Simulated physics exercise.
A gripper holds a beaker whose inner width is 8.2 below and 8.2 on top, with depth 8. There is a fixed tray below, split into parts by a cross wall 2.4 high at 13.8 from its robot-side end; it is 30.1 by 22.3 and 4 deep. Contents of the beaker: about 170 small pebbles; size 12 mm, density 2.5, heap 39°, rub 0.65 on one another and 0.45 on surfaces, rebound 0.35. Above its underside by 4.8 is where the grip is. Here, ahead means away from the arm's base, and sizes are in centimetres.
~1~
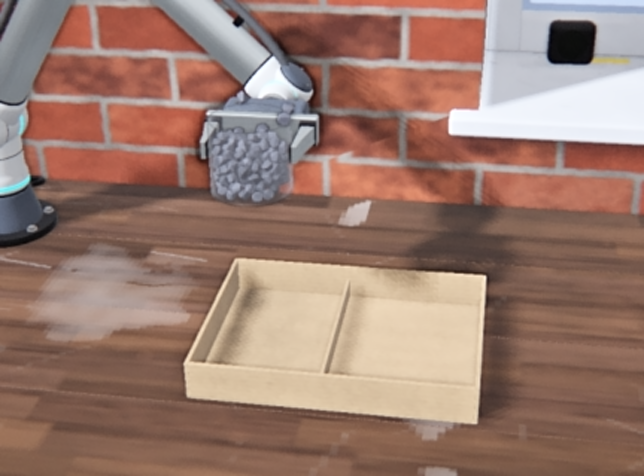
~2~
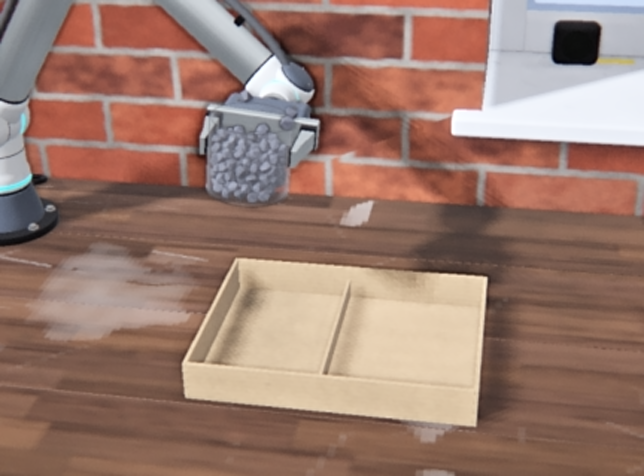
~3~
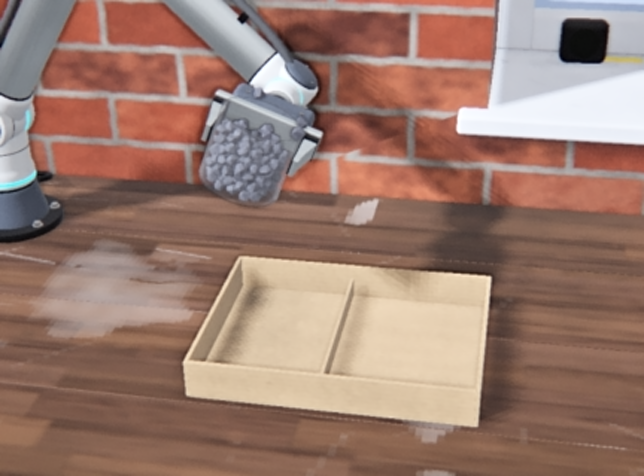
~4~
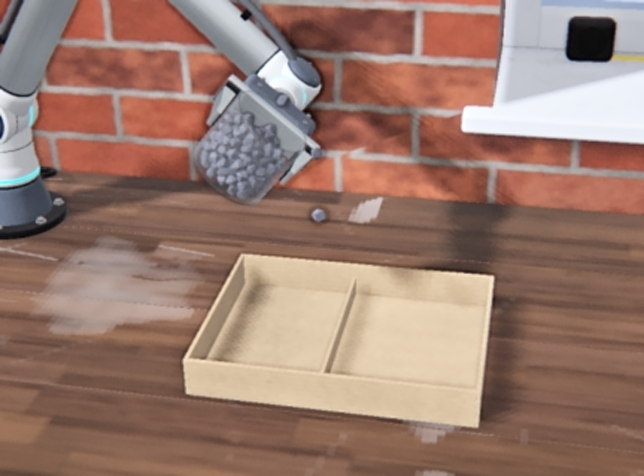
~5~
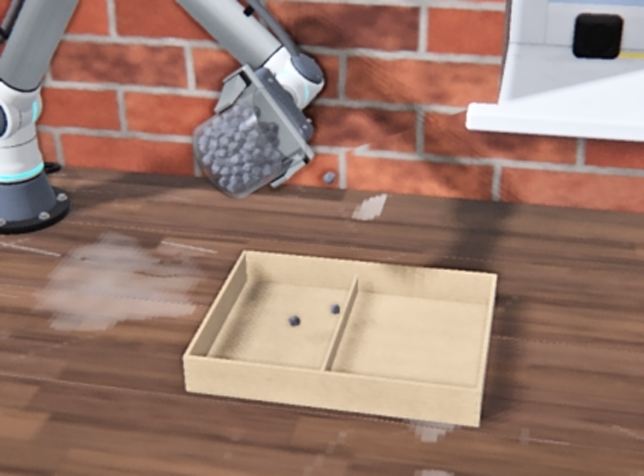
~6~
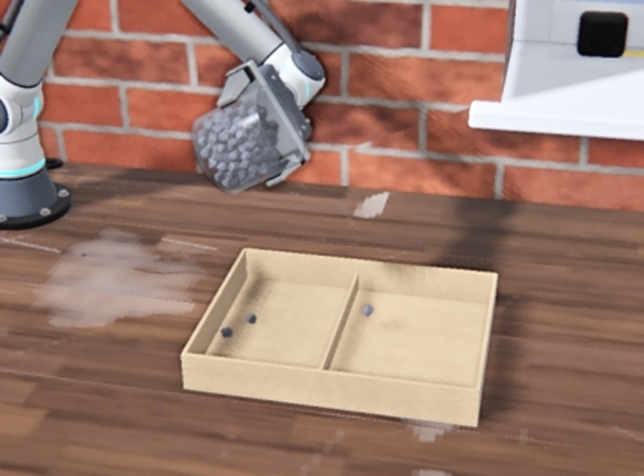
A dark wooden tabletop before a red brick wall is seen from the front and slightly above, the view shifting very slightly. A grey robot arm at upper left grips a clear container of grey pebbles, behind a pale, two-part tray, with a white ledge at upper right. The arm tilts the container rightward, and three pebbles drop into the tray, two left of the divider and one right.
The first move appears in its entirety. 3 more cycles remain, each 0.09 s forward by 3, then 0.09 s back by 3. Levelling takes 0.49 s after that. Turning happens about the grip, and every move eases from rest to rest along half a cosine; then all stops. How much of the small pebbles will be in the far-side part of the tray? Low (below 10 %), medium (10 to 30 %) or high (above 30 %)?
Medium.
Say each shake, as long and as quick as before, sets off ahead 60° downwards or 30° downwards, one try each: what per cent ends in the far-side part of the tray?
Roughly 5 per cent, then 5 per cent.
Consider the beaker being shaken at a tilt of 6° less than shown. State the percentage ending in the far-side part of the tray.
Roughly 10 percent.
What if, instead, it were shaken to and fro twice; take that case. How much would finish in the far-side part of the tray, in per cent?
About 15 per cent in that case.
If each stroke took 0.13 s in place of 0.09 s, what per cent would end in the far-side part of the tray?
In that case around 5 per cent.
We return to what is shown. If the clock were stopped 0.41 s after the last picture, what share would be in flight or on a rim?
Reading at that time: Some 4 per cent.
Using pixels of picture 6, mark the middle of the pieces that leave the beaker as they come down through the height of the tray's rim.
(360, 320).
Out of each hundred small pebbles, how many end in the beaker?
My estimate would be some 80 percent.
Then, 0.41 s after the last picture, tilted 60° forward, highest piece 26 above the table; 143 in the beaker, 17 in the far-side part, 2 in the robot-side part, 7 in flight or on a rim.
Then, 0.82 s after the last picture, tilted 23° forward, highest piece 27 above the table; 132 in the beaker, 29 in the far-side part, 8 in the robot-side part.
Then, 1.23 s after the last picture, level, highest piece 28 above the table; 132 in the beaker, 29 in the far-side part, 8 in the robot-side part.
Then, 2.28 s after the last picture, level, highest piece 28 above the table; 132 in the beaker, 29 in the far-side part, 8 in the robot-side part.
Final count, 132 in the beaker, 29 in the far-side part, 8 in the robot-side part. That is 17 % in the far-side part of the tray.
